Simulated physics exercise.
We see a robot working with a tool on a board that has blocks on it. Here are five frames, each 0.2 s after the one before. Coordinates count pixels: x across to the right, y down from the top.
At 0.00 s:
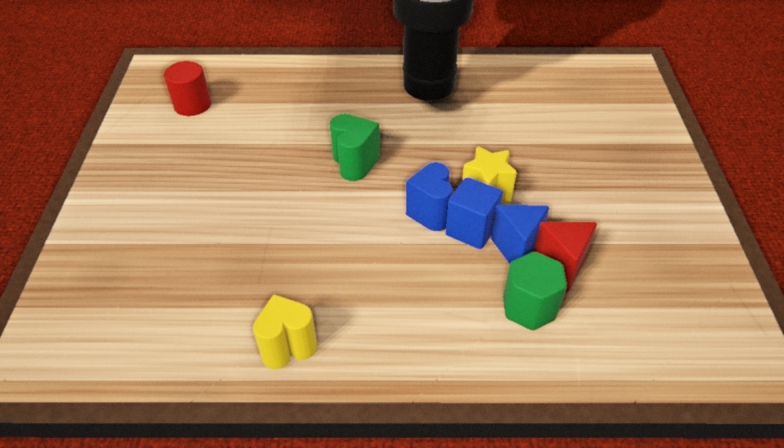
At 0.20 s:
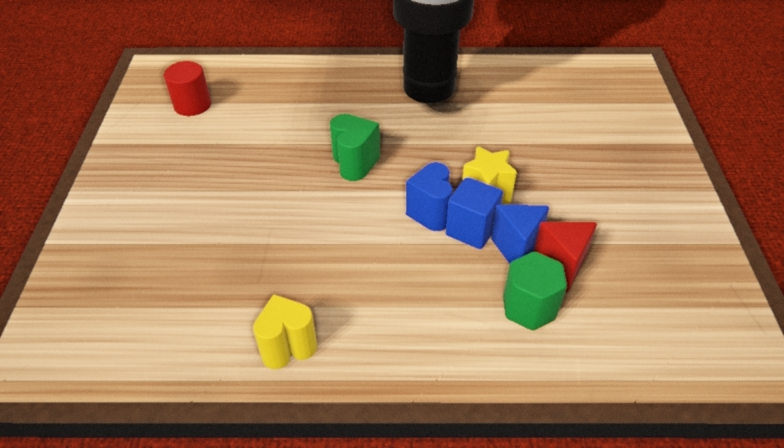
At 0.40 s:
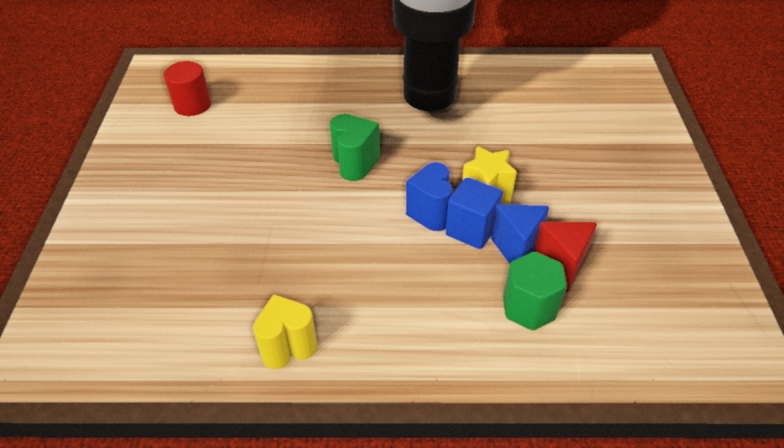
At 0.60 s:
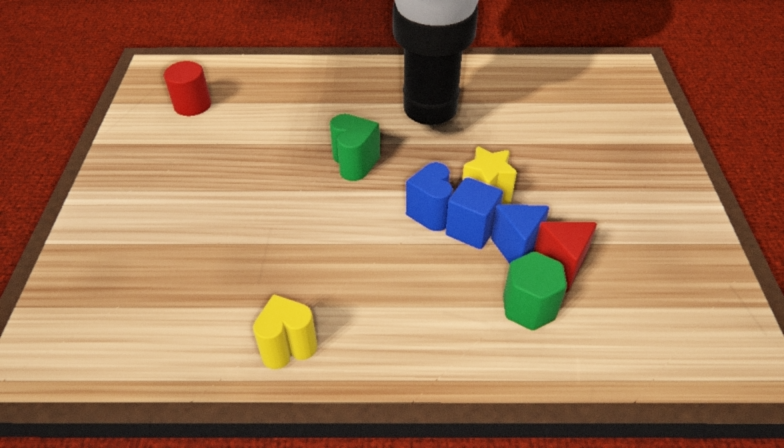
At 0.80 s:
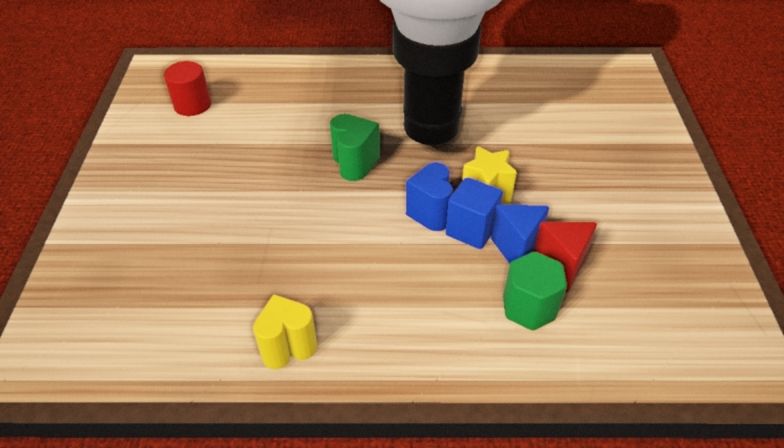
On a wooden board with coloured blocks, a robot's black tool moves slowly toward the viewer while the blocks stay still.
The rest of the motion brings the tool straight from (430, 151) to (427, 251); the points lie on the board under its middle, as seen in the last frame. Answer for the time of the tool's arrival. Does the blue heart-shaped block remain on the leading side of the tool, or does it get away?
Pushed along.
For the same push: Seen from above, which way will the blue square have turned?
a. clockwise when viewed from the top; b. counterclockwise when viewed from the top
Correct choice: B.
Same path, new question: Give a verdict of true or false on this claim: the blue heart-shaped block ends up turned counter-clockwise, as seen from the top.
The claim does not hold.
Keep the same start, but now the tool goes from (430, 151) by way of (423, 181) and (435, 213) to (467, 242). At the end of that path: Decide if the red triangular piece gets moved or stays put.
Once the path ends, it is somewhere new.
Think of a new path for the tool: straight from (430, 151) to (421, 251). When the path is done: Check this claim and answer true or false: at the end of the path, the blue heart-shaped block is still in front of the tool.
That is true.
The first path, step by step. One third of the way, tool (430, 160); blue heart-shaped block (432, 186).
Two thirds of the way, tool (429, 193); blue heart-shaped block (424, 223), turned 15° clockwise; blue square (479, 199).
At the end, tool (428, 229); blue heart-shaped block (413, 259), turned 40° clockwise; blue square (485, 210), turned 35° anticlockwise; blue triangular piece (537, 221); red triangular piece (584, 238).
